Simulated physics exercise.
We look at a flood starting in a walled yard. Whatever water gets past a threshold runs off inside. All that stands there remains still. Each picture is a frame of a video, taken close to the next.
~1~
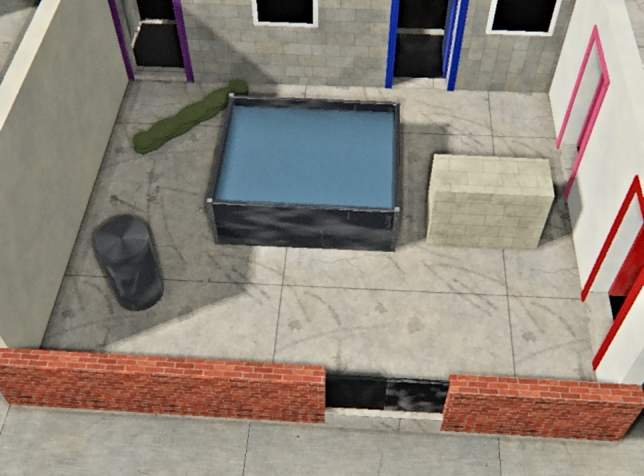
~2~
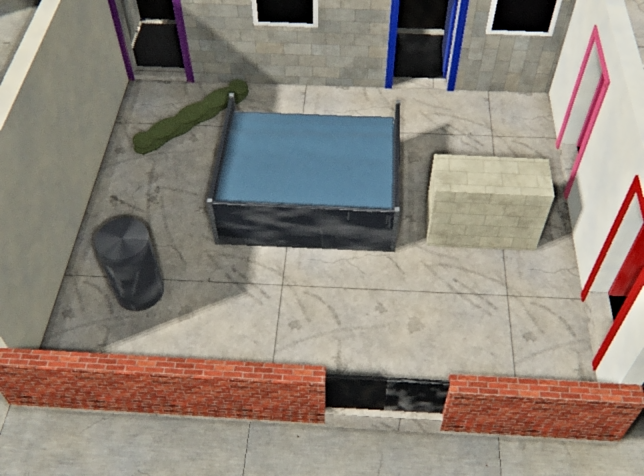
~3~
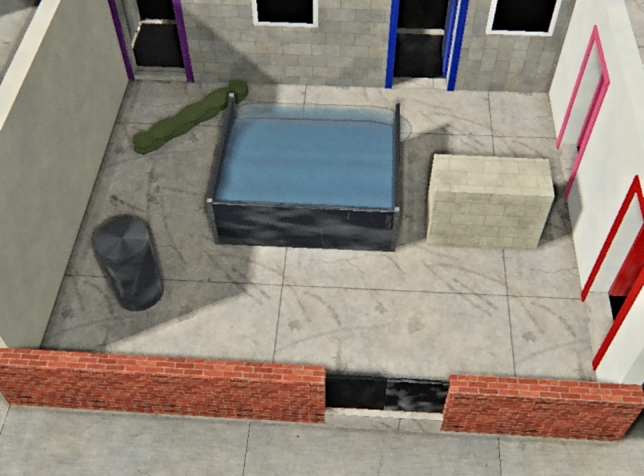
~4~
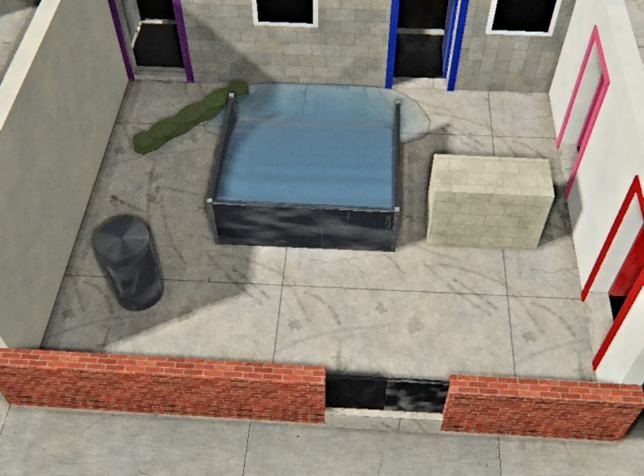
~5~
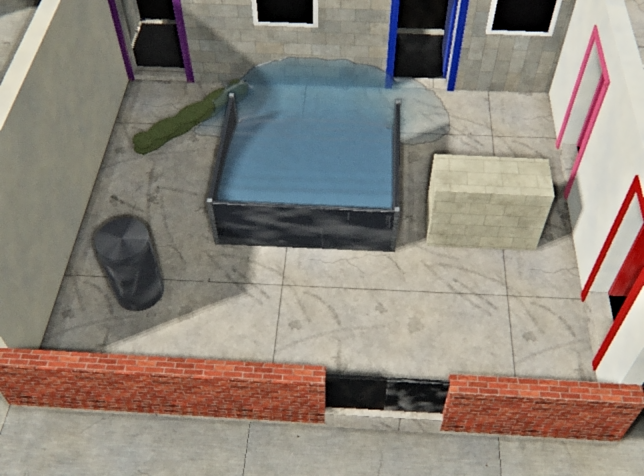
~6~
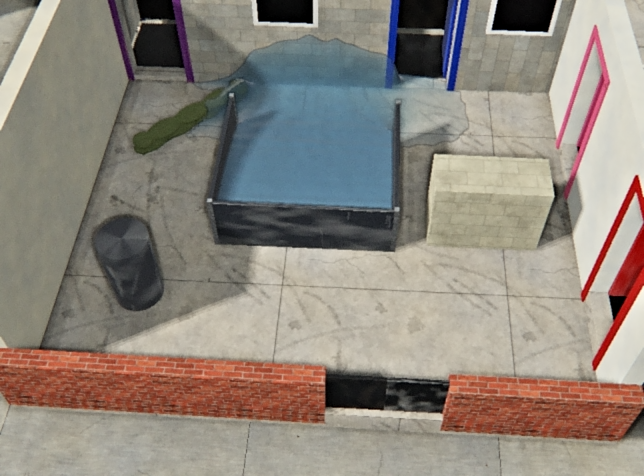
Walled yard with a dark-sided tank of blue water, its far side vanishing and water spreading out across the concrete toward the grey block wall.
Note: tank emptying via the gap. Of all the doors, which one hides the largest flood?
That would be the blue door.
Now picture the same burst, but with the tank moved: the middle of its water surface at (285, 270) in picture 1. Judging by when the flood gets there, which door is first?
It's the one in blue.
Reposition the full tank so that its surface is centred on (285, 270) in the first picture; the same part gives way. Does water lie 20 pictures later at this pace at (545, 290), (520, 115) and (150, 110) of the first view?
In the order given: Not reached, wetted and wetted.
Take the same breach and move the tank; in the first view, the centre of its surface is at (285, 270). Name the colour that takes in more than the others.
I'd go with the one in blue.
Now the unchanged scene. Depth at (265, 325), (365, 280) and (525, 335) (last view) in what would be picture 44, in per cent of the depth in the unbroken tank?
Around 8, 4 and 4 percent, in that order.
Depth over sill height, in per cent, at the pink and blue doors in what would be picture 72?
First around 60 percent, second around 340 percent.
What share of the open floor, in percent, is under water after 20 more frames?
I'd estimate some 60 per cent.
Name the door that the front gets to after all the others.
It's the door marked red.
A moment on, water covers 20 % of the floor; purple door wet at the sill, nothing in, pink door not reached, blue door a lot in, red door not reached.
Next, water covers 40 % of the floor; purple door a trickle in, pink door wet at the sill, nothing in, blue door a lot in, red door not reached.
Then, water covers 60 % of the floor; purple door some in, pink door a trickle in, blue door a lot in, red door wet at the sill, nothing in.
Later, water covers 90 % of the floor; purple door some in, pink door some in, blue door a lot in, red door wet at the sill, nothing in.
In the end, water covers 95 % of the floor; purple door some in, pink door some in, blue door a lot in, red door wet at the sill, nothing in; the blue door has let in the most.
